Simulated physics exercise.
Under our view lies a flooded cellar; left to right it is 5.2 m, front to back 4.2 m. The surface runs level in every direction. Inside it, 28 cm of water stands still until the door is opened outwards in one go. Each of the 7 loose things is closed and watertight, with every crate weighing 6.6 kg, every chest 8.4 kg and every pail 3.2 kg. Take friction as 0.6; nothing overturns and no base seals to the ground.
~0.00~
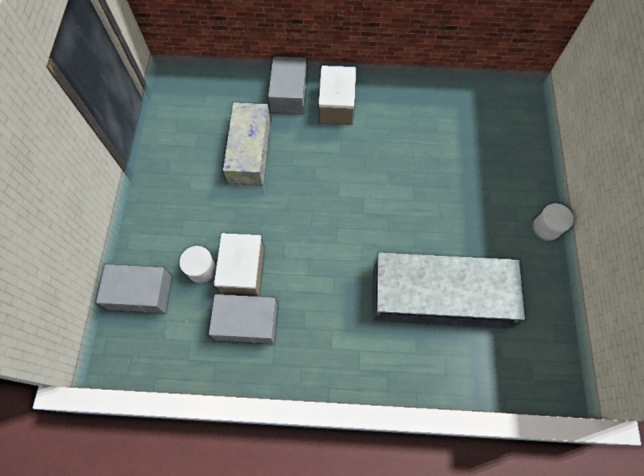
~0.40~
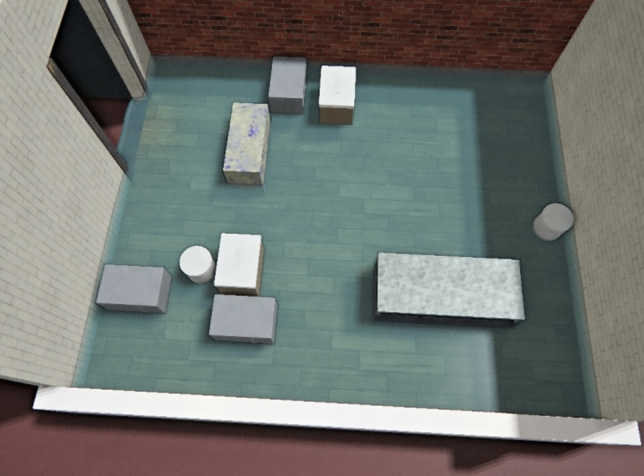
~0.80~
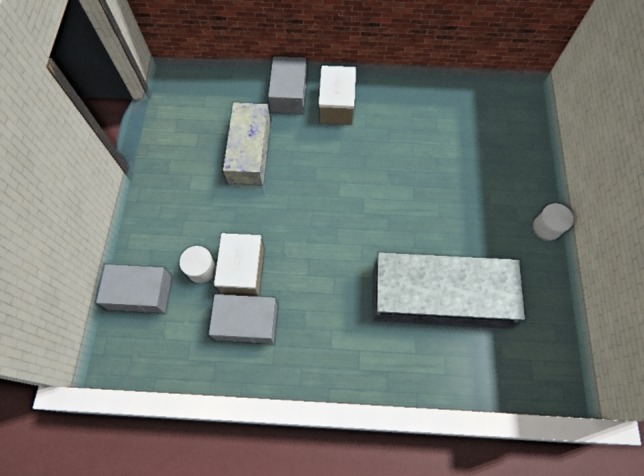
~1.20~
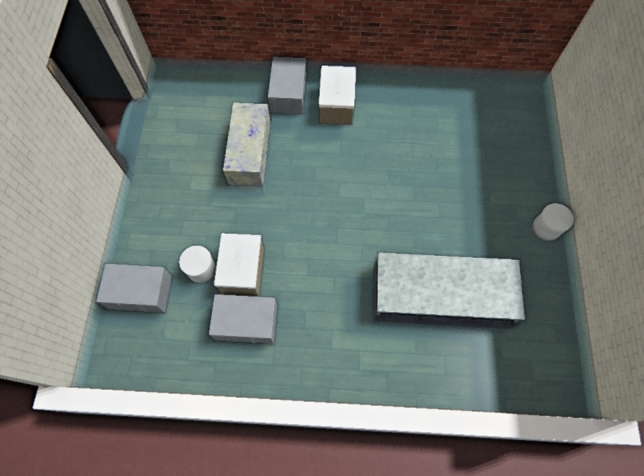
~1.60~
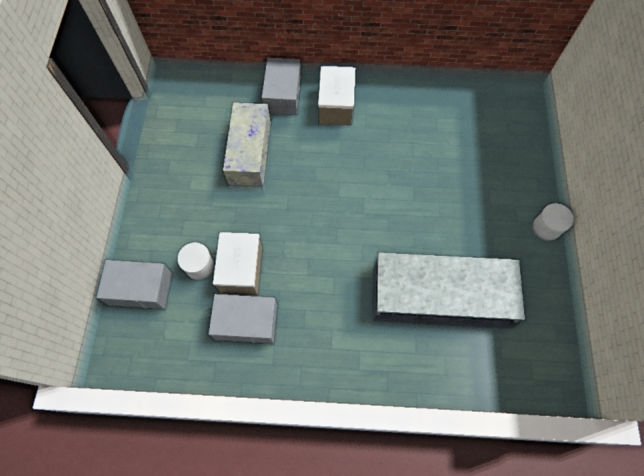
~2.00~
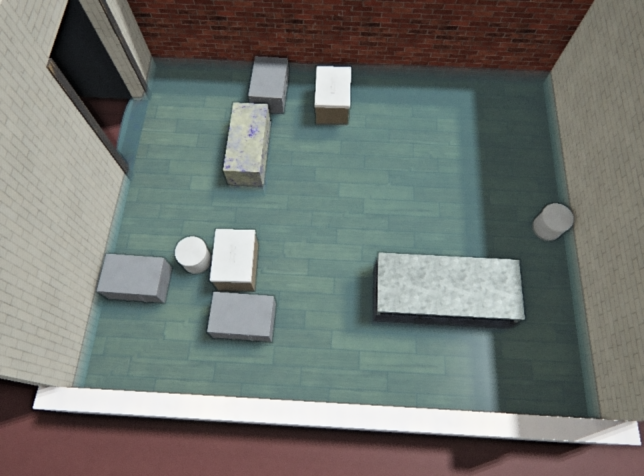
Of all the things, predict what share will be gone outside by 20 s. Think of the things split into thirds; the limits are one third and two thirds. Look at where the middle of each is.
The loss will be heavy, two thirds or beyond.
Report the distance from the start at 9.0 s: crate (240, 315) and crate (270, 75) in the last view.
Log: Item 1 at 100 cm, item 2 washed out.
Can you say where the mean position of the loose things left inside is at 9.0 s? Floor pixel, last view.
Mean floor pixel: About (263, 202).
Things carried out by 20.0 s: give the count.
That comes to 6 in all.
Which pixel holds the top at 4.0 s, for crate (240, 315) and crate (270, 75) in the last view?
Near (216, 299) and (197, 76).
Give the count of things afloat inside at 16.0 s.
2.
After 4.0 s 0 of 7 are out; 7 afloat.
After 9.0 s 3 of 7 are out; 4 afloat.
After 16.0 s 5 of 7 are out; 2 afloat.
After 20.0 s 6 of 7 are out; 1 afloat.
